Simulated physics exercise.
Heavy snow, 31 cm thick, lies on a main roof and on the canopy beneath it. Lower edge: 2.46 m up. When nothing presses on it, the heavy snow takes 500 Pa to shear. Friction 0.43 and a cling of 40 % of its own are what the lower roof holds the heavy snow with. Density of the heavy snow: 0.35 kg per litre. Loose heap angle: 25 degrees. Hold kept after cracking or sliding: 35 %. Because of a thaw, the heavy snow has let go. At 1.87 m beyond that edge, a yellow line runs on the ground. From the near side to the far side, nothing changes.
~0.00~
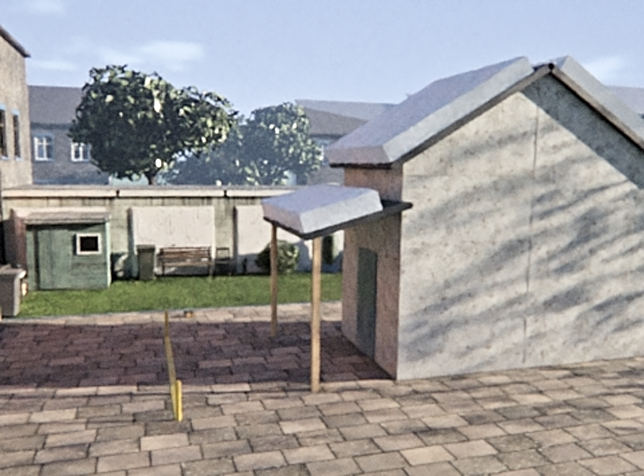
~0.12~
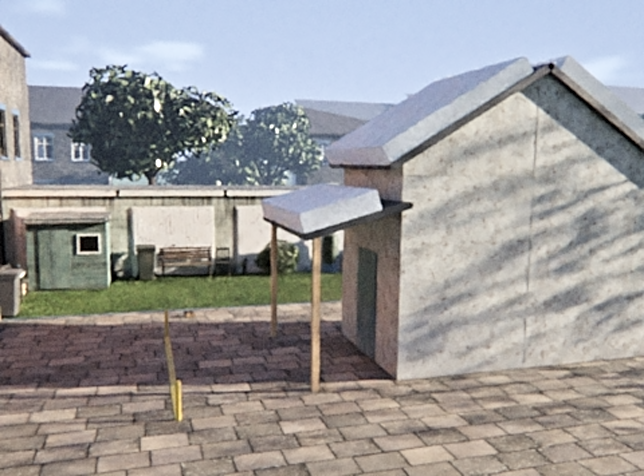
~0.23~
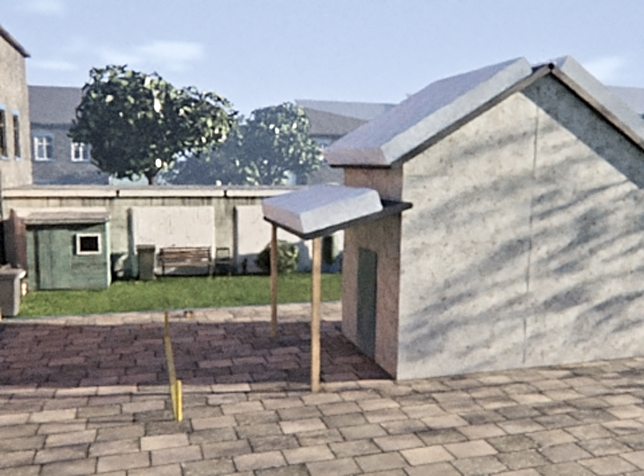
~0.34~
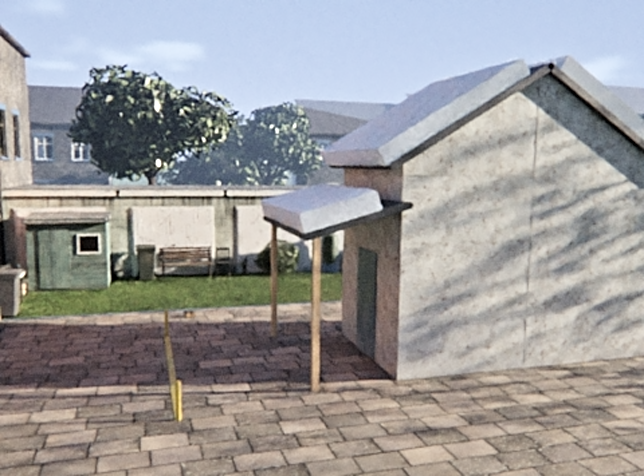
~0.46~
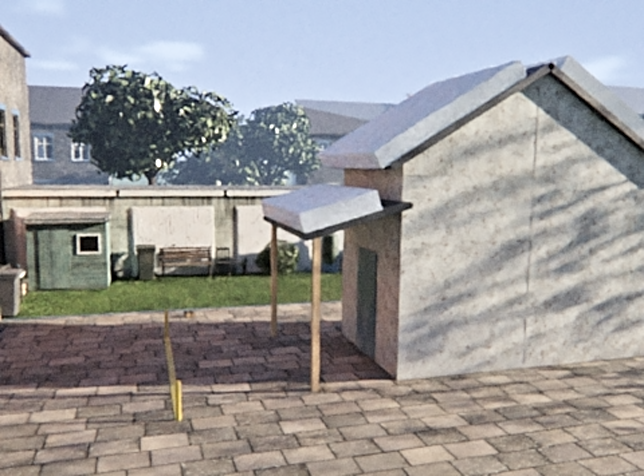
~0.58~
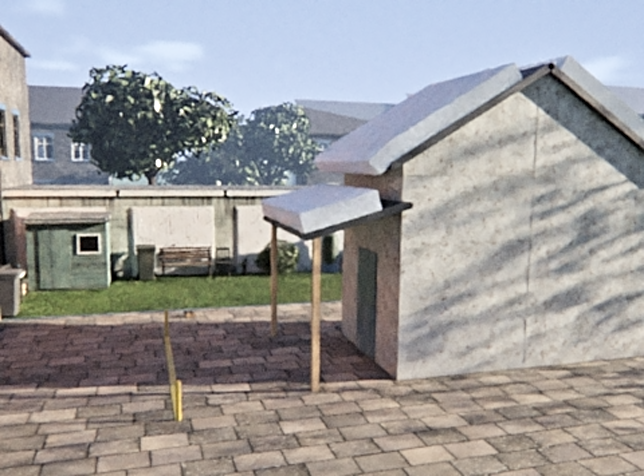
Snow on the main roof slides slightly down to the left above a snow-covered canopy.
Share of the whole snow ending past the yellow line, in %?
Near 16 %.
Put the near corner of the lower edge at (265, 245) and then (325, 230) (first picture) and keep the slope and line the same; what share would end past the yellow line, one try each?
Respectively 7 % and 25 %.
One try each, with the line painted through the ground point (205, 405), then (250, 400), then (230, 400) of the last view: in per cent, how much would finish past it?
25 %, 45 %, 40 %.
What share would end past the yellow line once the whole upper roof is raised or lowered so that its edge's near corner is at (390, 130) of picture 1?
About 35 per cent.
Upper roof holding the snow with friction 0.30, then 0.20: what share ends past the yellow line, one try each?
It would be 25 % the first time and 35 % the second.
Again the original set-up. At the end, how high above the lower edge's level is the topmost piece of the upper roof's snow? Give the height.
I'd put it at around 0.7 m up.
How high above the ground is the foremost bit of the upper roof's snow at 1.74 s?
Some 2.6 m.
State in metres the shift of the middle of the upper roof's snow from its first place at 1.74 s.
I'd put it near 2.0 m.
After 1.11 s, none is below the lower edge and 0 % is past the line.
After 1.74 s, none is below the lower edge and 0 % is past the line.
After 2.37 s, 29 % is below the lower edge and 0 % is past the line.
After 3.00 s, 60 % is below the lower edge and 11 % is past the line.
After 6.00 s, 70 % is below the lower edge and 16 % is past the line.
